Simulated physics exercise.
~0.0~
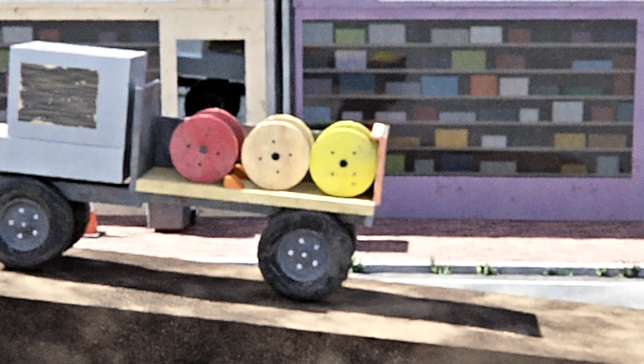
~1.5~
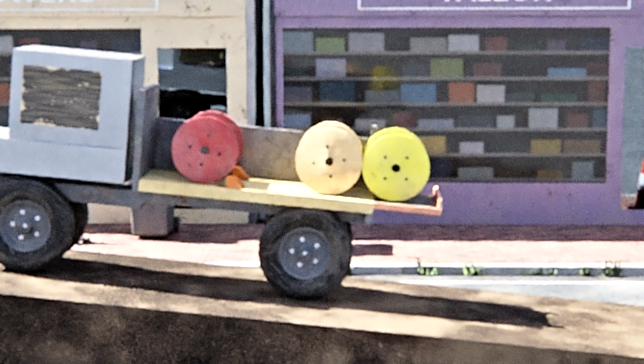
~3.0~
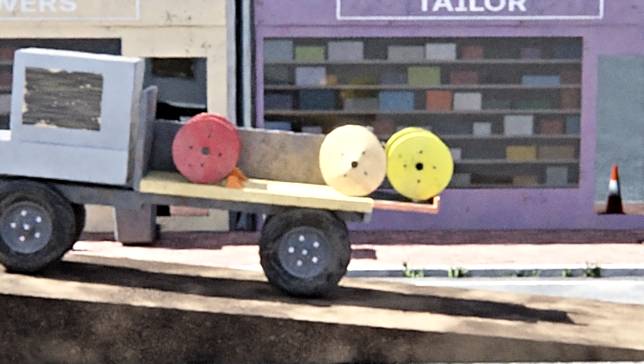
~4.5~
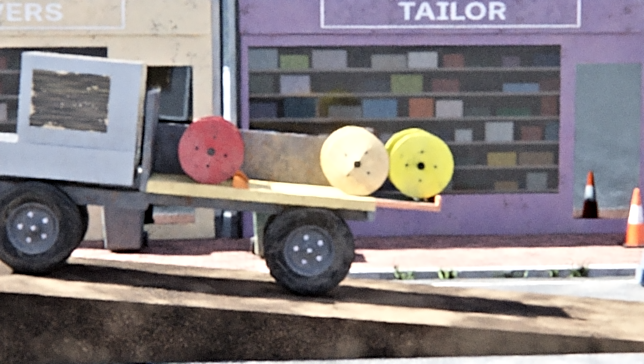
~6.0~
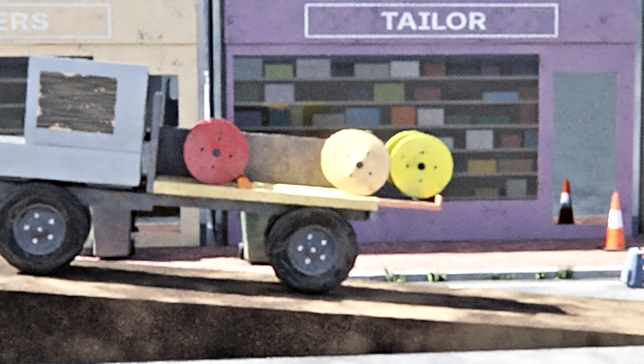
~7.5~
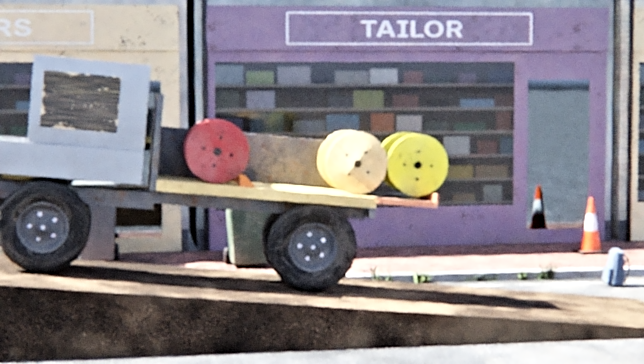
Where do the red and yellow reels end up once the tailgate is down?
The red reel is still over the truck bed, and the yellow reel is resting out on the lowered tailgate.
